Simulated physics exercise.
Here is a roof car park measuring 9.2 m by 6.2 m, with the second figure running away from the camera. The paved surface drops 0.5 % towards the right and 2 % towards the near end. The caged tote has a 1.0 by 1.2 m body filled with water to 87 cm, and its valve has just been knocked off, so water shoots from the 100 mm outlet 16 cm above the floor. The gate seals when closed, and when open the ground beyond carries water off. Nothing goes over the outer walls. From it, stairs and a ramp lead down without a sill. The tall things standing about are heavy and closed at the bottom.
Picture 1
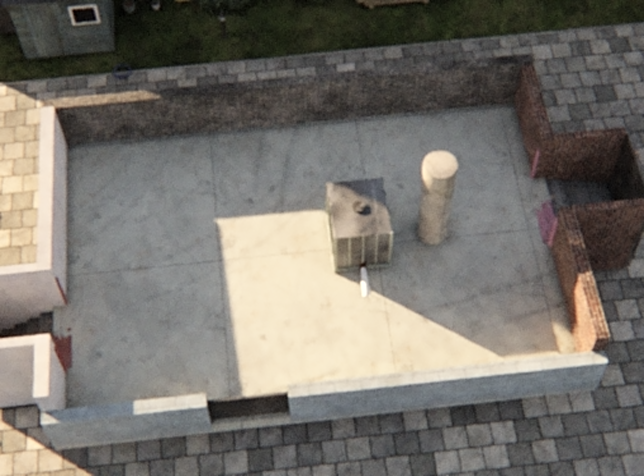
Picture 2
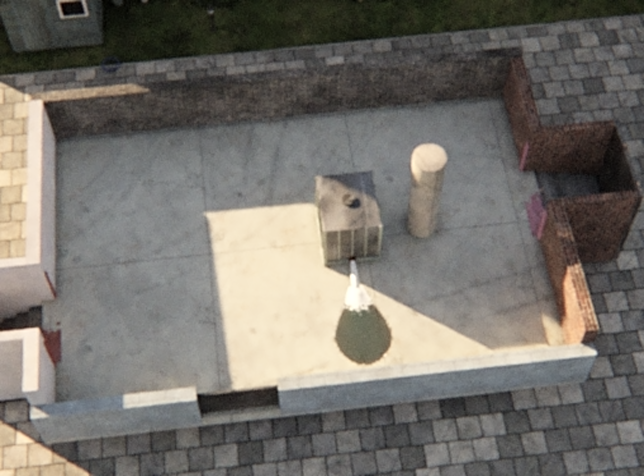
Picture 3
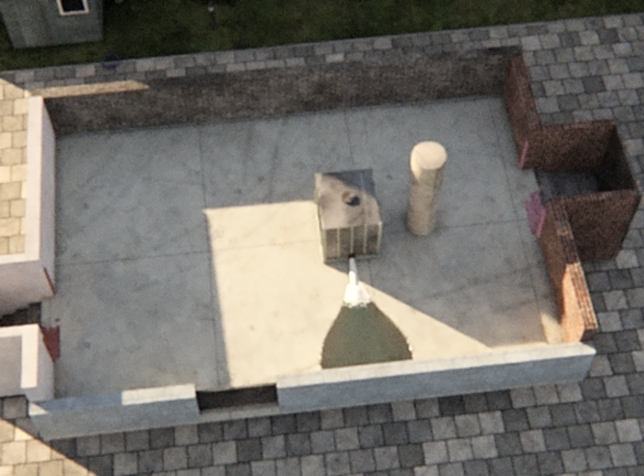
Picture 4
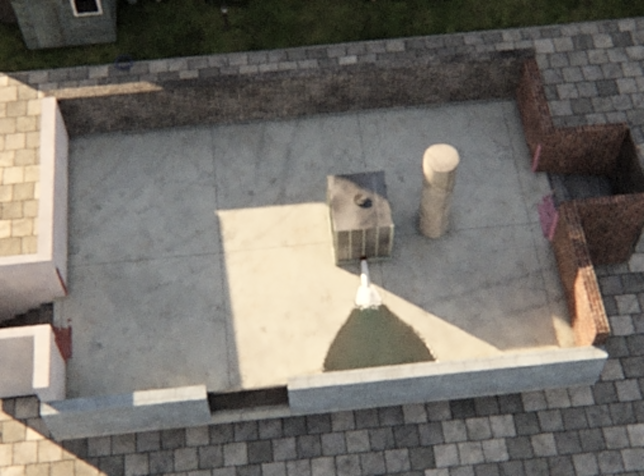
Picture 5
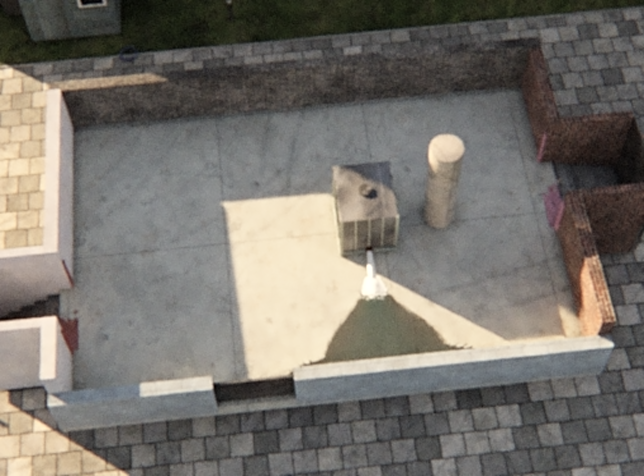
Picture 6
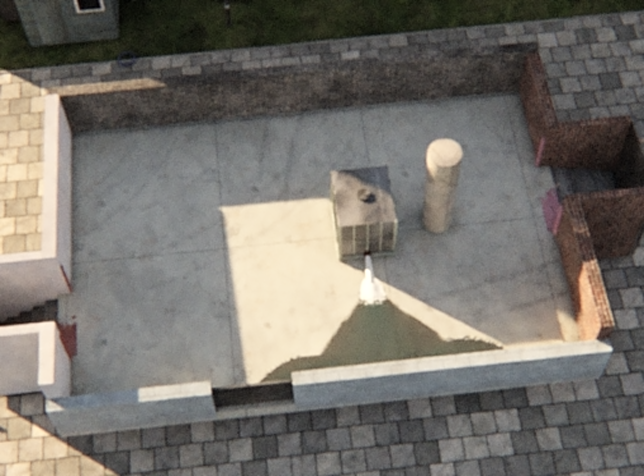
To begin with, a thin white jet spurts from the base of a boxy container on a walled, partly sunlit rooftop, beside a pale column. A dark wet patch then spreads towards the near wall, and along it the patch widens to both left and right while the jet keeps flowing.
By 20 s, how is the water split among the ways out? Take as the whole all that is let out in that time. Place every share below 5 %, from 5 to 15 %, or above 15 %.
The share of the gate is less than 5 %. The share of the stairwell (marked red) is not even 5 %. The share of the basement ramp (marked pink) is less than 5 %.
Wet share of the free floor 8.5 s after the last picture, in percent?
25 %.
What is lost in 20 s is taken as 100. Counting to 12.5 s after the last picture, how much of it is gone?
Share gone: Close to 10 %.
Then, 1.5 s after the last picture water covers 10 % of the floor and is deepest (7 cm) near (385, 381); gone so far, the gate 0 %, the stairwell (marked red) 0 %, the basement ramp (marked pink) 0 %.
Then, 4.5 s after the last picture water covers 15 % of the floor and is deepest (6 cm) near (385, 381); gone so far, the gate 0 %, the stairwell (marked red) 0 %, the basement ramp (marked pink) 0 %.
Then, 8.5 s after the last picture water covers 25 % of the floor and is deepest (6 cm) near (371, 284); gone so far, the gate 0 %, the stairwell (marked red) 0 %, the basement ramp (marked pink) 0 %.
Then, 12.5 s after the last picture water covers 30 % of the floor and is deepest (6 cm) near (584, 360); gone so far, the gate 0 %, the stairwell (marked red) 0 %, the basement ramp (marked pink) 0 %.
Then, 16.5 s after the last picture water covers 30 % of the floor and is deepest (7 cm) near (574, 361); gone so far, the gate 0 %, the stairwell (marked red) 0 %, the basement ramp (marked pink) 0 %.
